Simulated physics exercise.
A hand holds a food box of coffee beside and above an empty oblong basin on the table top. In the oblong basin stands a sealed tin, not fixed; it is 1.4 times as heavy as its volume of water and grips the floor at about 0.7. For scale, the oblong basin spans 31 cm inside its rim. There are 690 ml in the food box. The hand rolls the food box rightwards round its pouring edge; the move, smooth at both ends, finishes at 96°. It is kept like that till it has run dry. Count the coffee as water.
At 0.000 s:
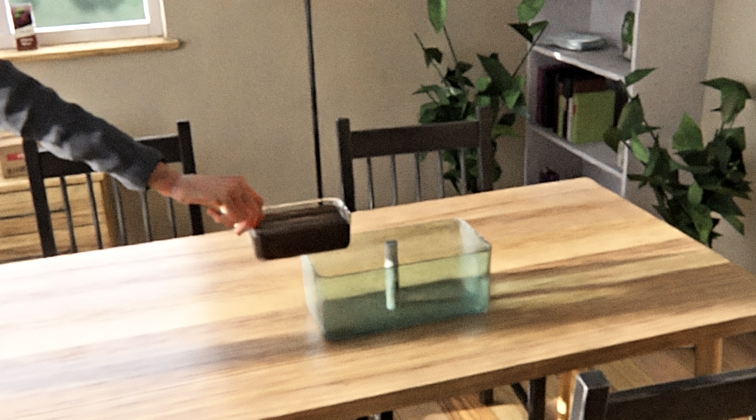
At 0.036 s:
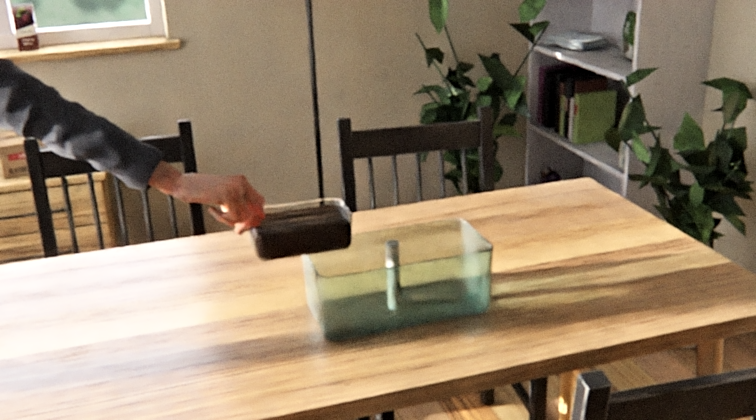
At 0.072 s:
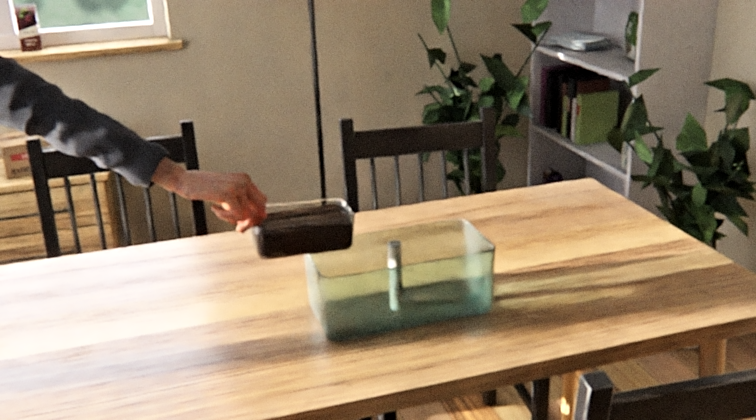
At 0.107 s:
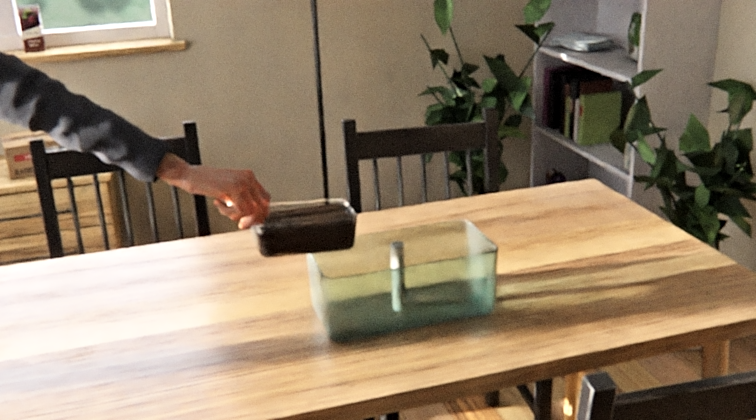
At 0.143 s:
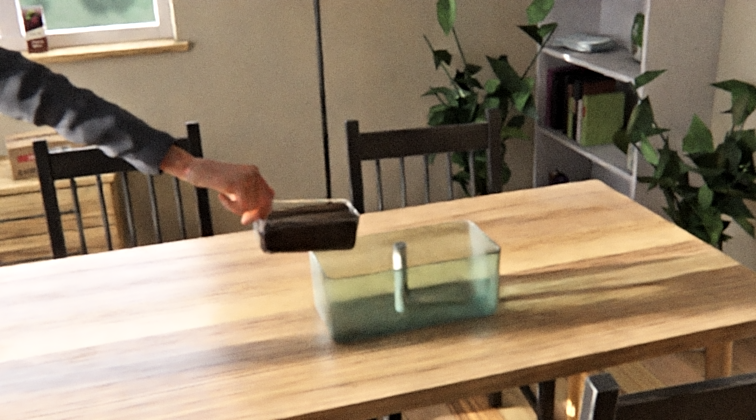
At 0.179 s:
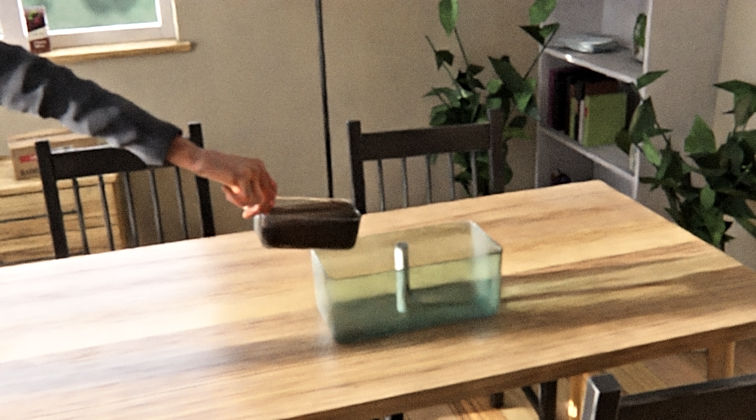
At a wooden table near some leafy plants, a hand held a small box of dark coffee beside and above a clear, oblong basin, then slowly tilted it slightly to the right.
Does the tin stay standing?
It remains upright.
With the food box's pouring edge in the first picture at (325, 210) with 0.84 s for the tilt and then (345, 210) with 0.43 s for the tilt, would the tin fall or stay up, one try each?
First it topples; then it remains upright.
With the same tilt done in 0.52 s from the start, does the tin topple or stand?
The tin remains upright.
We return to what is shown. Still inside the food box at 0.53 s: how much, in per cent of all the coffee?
Near 44 in a hundred.
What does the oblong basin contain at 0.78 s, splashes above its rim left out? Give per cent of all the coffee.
Some 90 per cent.
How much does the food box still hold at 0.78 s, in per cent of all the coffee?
Near 4 in a hundred.
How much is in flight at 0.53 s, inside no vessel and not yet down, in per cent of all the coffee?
About 44 per cent.
After 0.53 s the tilt is 67° and 43 per cent is still to pour; the tin stands where it began.
After 0.78 s the tilt is 95° and 4 per cent is still to pour; the tin stands where it began.
After 1.05 s the tilt is 96° and 0 per cent is still to pour; the tin stands where it began.
After 1.34 s the tilt is 96° and 0 per cent is still to pour; the tin stands where it began.
In the end the tin stands where it began.
